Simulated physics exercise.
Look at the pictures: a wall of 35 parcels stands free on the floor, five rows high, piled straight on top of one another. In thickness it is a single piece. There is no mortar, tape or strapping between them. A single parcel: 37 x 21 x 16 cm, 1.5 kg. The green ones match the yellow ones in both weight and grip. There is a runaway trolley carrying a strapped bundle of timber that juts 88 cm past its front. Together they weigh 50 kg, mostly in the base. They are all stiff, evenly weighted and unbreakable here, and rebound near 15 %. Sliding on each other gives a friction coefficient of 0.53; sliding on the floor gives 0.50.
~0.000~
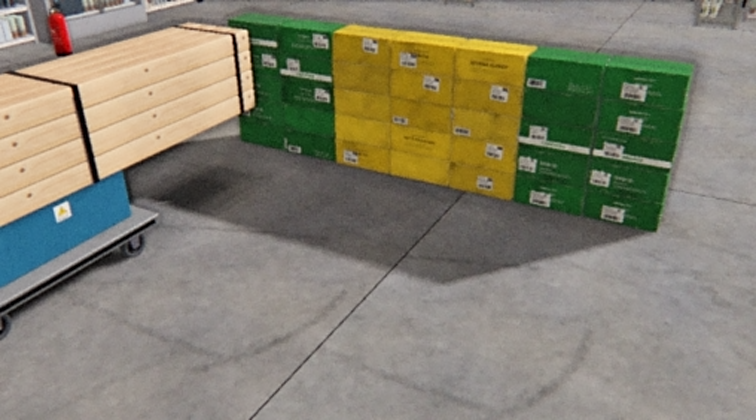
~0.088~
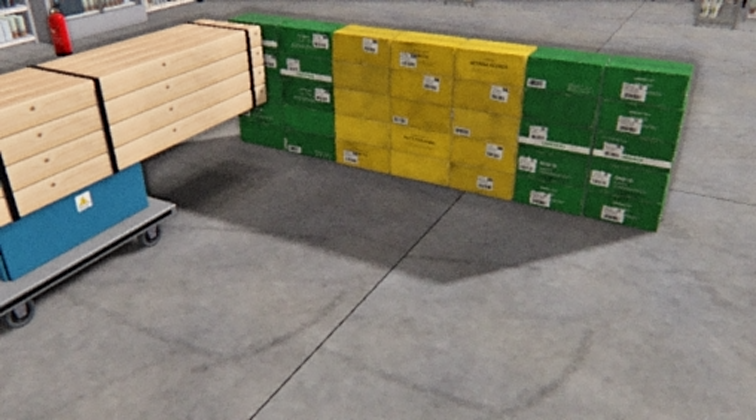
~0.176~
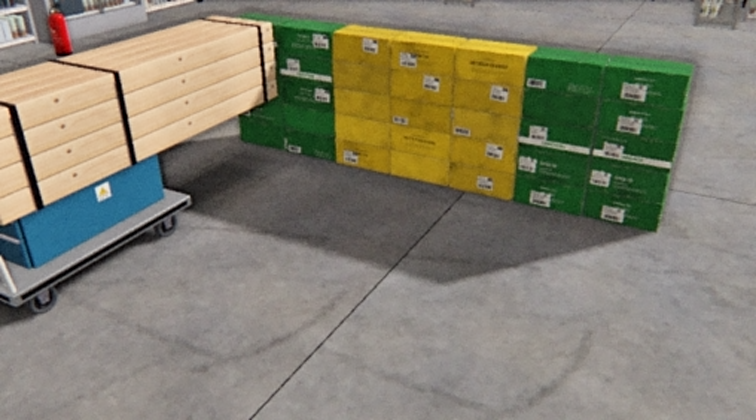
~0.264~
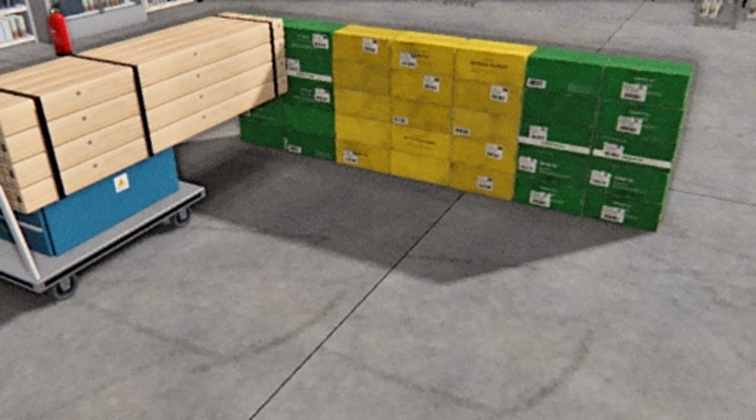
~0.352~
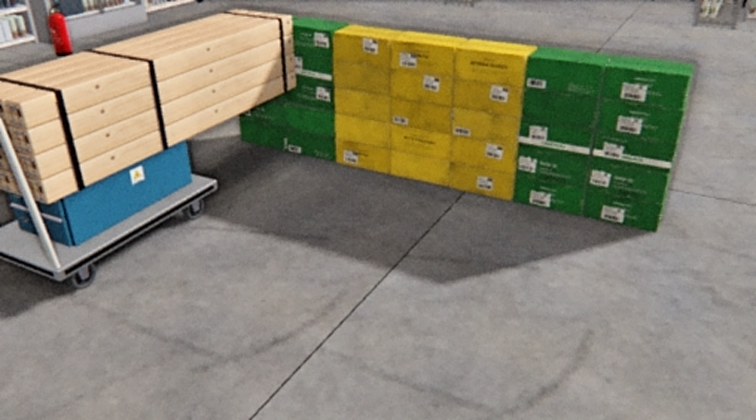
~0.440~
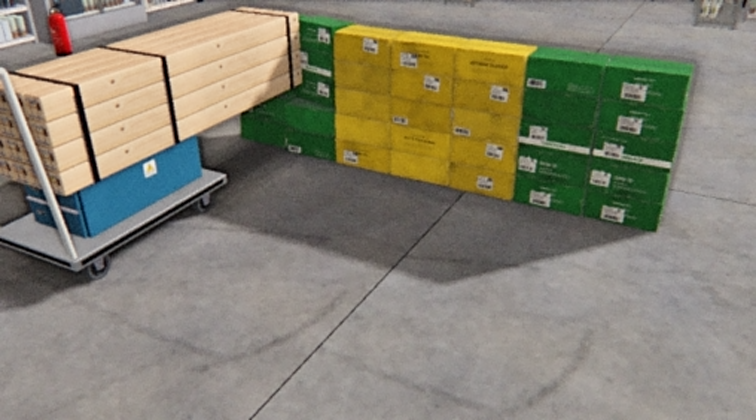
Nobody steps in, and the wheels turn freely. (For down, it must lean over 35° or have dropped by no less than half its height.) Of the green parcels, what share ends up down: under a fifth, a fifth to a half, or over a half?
I predict a down count between a fifth and half.
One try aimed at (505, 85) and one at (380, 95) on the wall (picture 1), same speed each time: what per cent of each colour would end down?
You'd get green at 20 followed by 0, and yellow at 30 followed by 70 percent.
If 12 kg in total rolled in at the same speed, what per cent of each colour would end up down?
Down at the end: Green 30 per cent, yellow 0 per cent.
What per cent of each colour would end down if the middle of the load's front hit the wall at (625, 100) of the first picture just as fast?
The green ones would be 40 per cent down and the yellow ones 0 per cent.
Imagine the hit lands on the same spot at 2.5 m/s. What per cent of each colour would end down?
Result - green: 30%; yellow: 0%.
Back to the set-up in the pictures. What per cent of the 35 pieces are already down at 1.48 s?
By then, 25 per cent.
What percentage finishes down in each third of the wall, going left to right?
Per cent by third - left: 80; middle: 0; right: 0.
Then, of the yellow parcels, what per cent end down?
Of the yellow ones, 0 per cent finish down.
Around 0.54 s, load 21 cm past the wall's line, still rolling; none of the 20 green parcels down (0 of 35 in all colours); top green parcel tipped 16°.
Around 0.72 s, load 35 cm past the wall's line, still rolling; 8 of the 20 green parcels down (8 of 35 in all colours); top green parcel tipped 43°, 17 cm lower.
Around 0.94 s, load 52 cm past the wall's line, still rolling; 8 of the 20 green parcels down (8 of 35 in all colours); top green parcel on its side.
Around 1.48 s, load 89 cm past the wall's line, still rolling; 8 of the 20 green parcels down (8 of 35 in all colours); top green parcel upside down.
Finally (2.7 s), load 1.20 m past the wall's line, stopped; 8 of the 20 green parcels down (8 of 35 in all colours); top green parcel upside down; top yellow parcel unmoved. That is 40 per cent. Seen by the last camera, middles, top green parcel near (357, 81), top yellow parcel near (495, 62).
